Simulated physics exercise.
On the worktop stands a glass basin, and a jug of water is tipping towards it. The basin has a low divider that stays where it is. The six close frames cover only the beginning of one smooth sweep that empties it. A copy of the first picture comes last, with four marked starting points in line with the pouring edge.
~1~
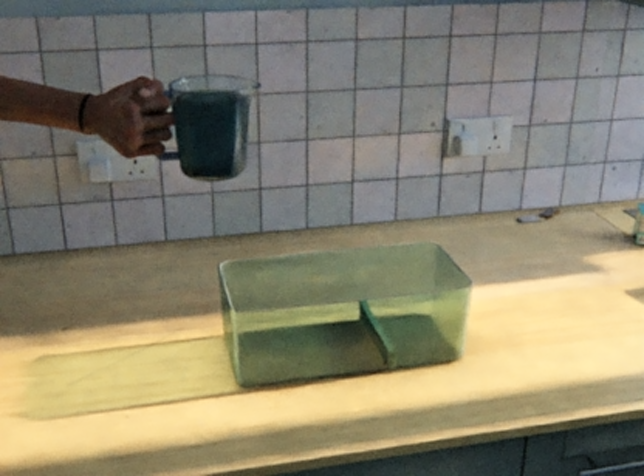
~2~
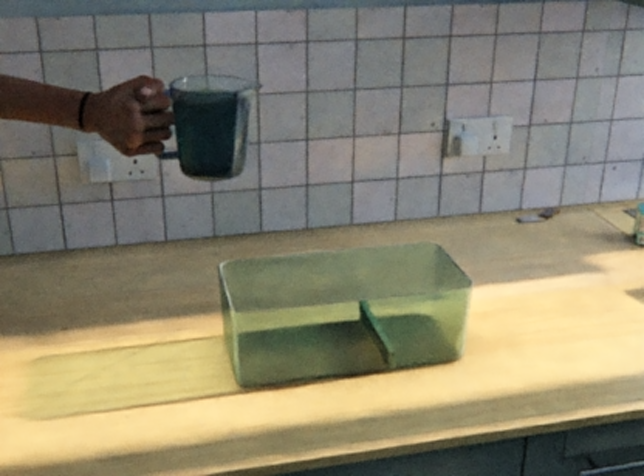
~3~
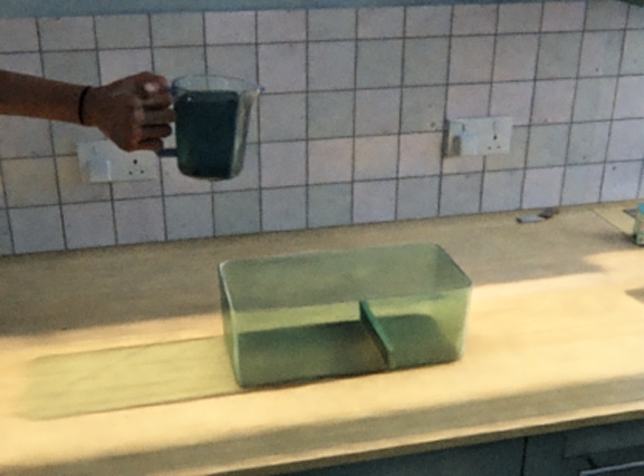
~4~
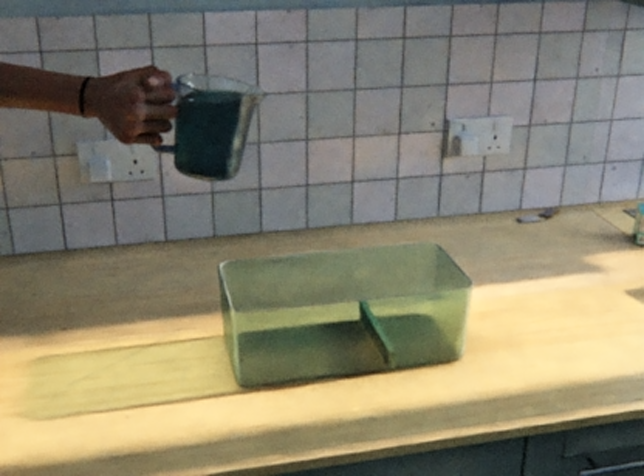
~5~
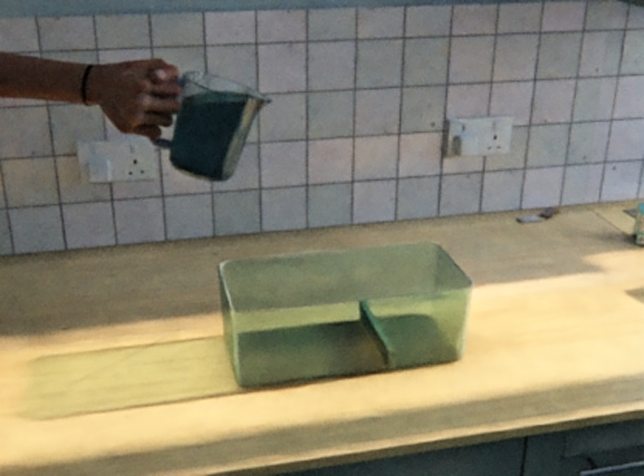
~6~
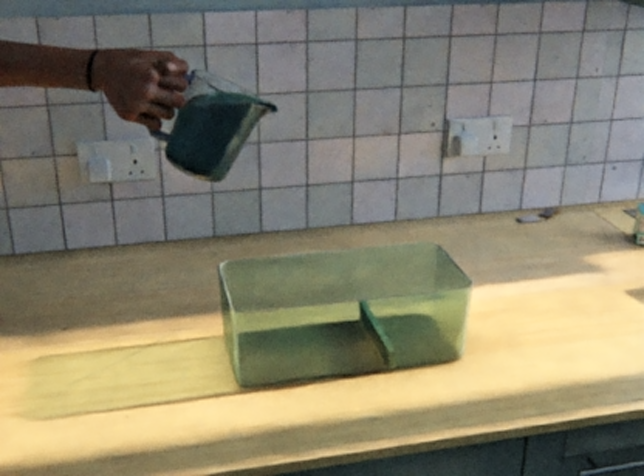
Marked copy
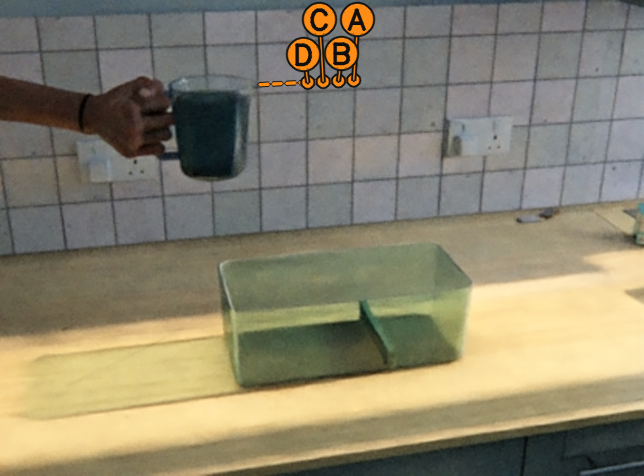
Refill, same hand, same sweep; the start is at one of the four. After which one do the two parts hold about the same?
Best: D.
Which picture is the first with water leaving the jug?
Picture 6.
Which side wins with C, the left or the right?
The right side.
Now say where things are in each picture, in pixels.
The first frame shows upright, lip at (260, 84); basin from (235, 385) to (463, 356); top of the wall at (376, 325); nothing has left yet.
The second frame shows upright, lip at (260, 85); nothing has left yet.
The third frame shows tipped about 5°, lip at (263, 88); nothing has left yet.
The fourth frame shows tipped about 10°, lip at (266, 93); nothing has left yet.
The fifth frame shows tipped about 17°, lip at (270, 100); nothing has left yet.
The sixth frame shows tipped about 26°, lip at (273, 109); water is over the lip, down to (273, 109).
In orange, A at (353, 80); B at (338, 80); C at (323, 81); D at (307, 82).
For place A, about 23 % ends left of the wall and 72 % right of it; 5 % is lost outside.
For place B, about 22 % ends left of the wall and 76 % right of it.
For place C, about 33 % ends left of the wall and 64 % right of it.
For place D, about 53 % ends left of the wall and 45 % right of it; 3 % is lost outside.
